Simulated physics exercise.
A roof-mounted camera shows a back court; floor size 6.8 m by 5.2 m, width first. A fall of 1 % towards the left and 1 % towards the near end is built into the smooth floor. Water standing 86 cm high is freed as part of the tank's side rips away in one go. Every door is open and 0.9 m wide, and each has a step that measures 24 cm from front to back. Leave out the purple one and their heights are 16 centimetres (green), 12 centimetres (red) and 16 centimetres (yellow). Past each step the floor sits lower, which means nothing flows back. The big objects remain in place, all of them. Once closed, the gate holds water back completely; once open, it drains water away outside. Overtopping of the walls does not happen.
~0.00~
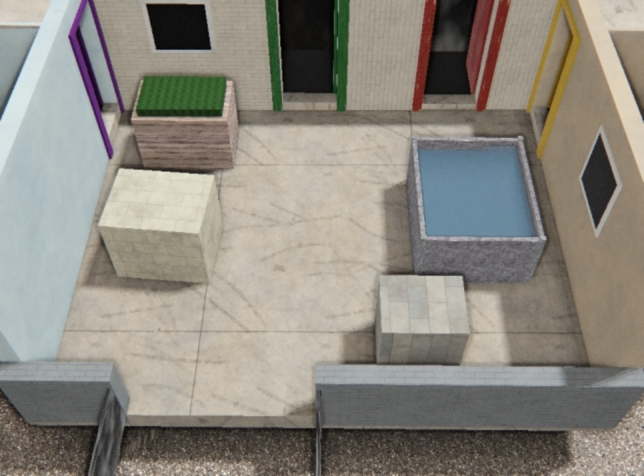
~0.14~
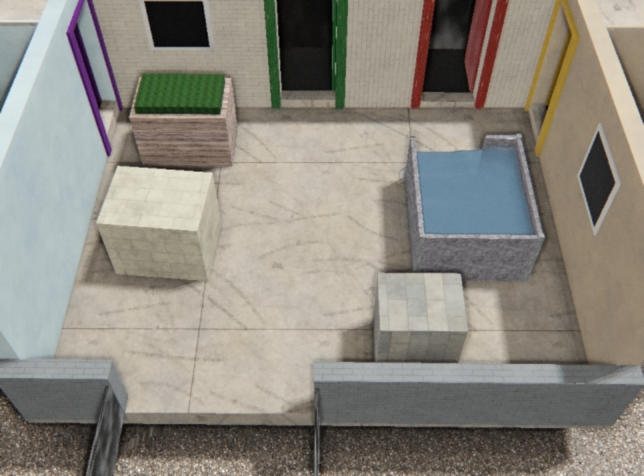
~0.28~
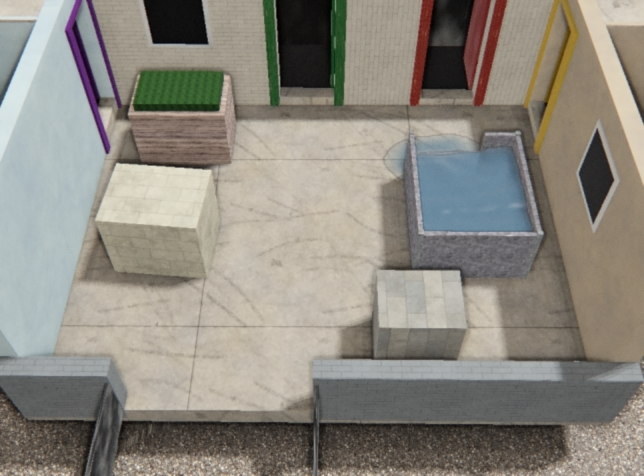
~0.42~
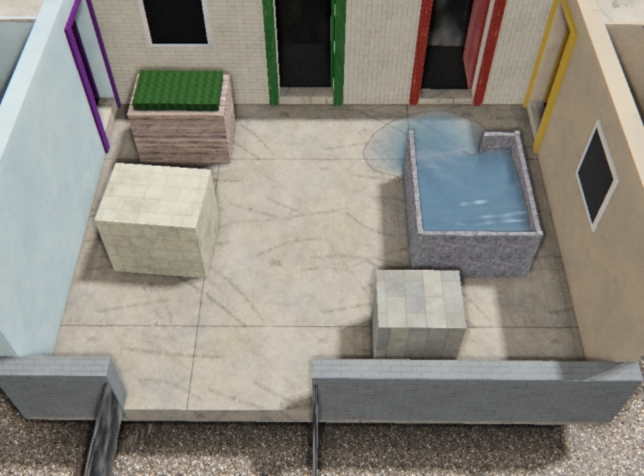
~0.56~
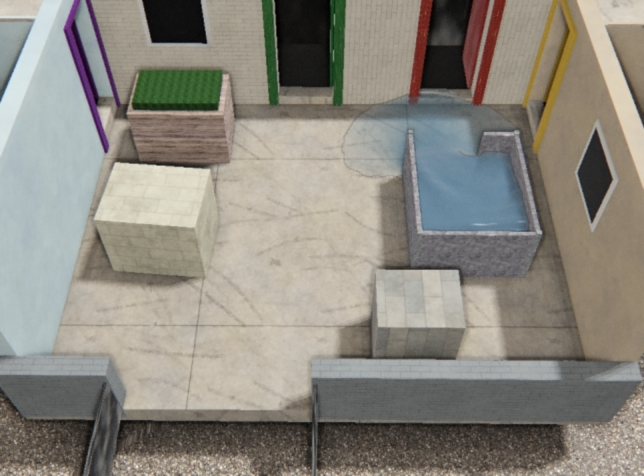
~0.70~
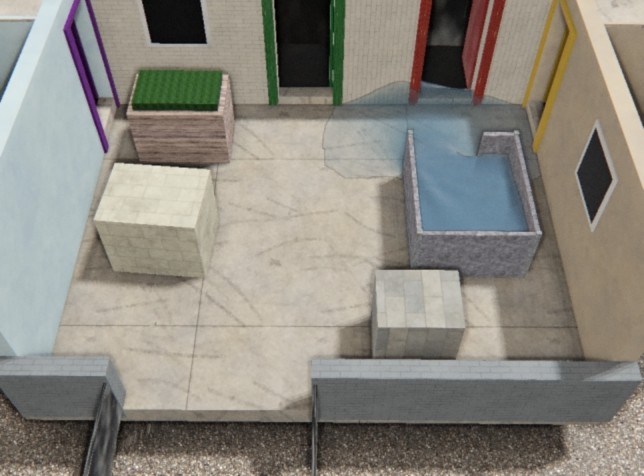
Water pouring from a gap in the far side of a stone tank, spreading in a thin sheet across the courtyard floor.
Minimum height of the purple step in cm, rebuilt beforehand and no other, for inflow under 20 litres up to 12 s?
23 cm.
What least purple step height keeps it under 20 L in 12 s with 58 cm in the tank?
Roughly 13.5 centimetres.
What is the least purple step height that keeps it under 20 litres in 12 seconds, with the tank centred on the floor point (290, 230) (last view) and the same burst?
You'd need some 34 cm.
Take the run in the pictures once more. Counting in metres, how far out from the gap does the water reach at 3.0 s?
Distance from gap: Approx. 5.4 m.
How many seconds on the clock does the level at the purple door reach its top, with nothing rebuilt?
Around 2.4 seconds.
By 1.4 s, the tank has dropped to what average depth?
I'd put it near 45 cm.
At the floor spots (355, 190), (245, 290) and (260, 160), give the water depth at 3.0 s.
The depths come to about 0, 1 and 8 cm.
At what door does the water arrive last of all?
The purple one comes last.
After 1.4 s water covers 20 % of the floor, deepest (44 cm) near (410, 110); it has not reached the purple door.
After 3.0 s water covers 45 % of the floor, deepest (30 cm) near (115, 118); 21 cm at the purple door, 13 litres in over its 24 cm step.
After 12.0 s water covers 90 % of the floor, deepest (13 cm) near (43, 390); 6 cm at the purple door, 18 litres in over its 24 cm step.
At the purple door as built, the water arrived by 2.0 s and peaked near 23 cm at 2.4 s.
Run again over the same 12 s with other heights there, 30 litres in over 21 cm, 7 litres over 29 cm. The limit of 20 litres is kept from about 23 cm up.
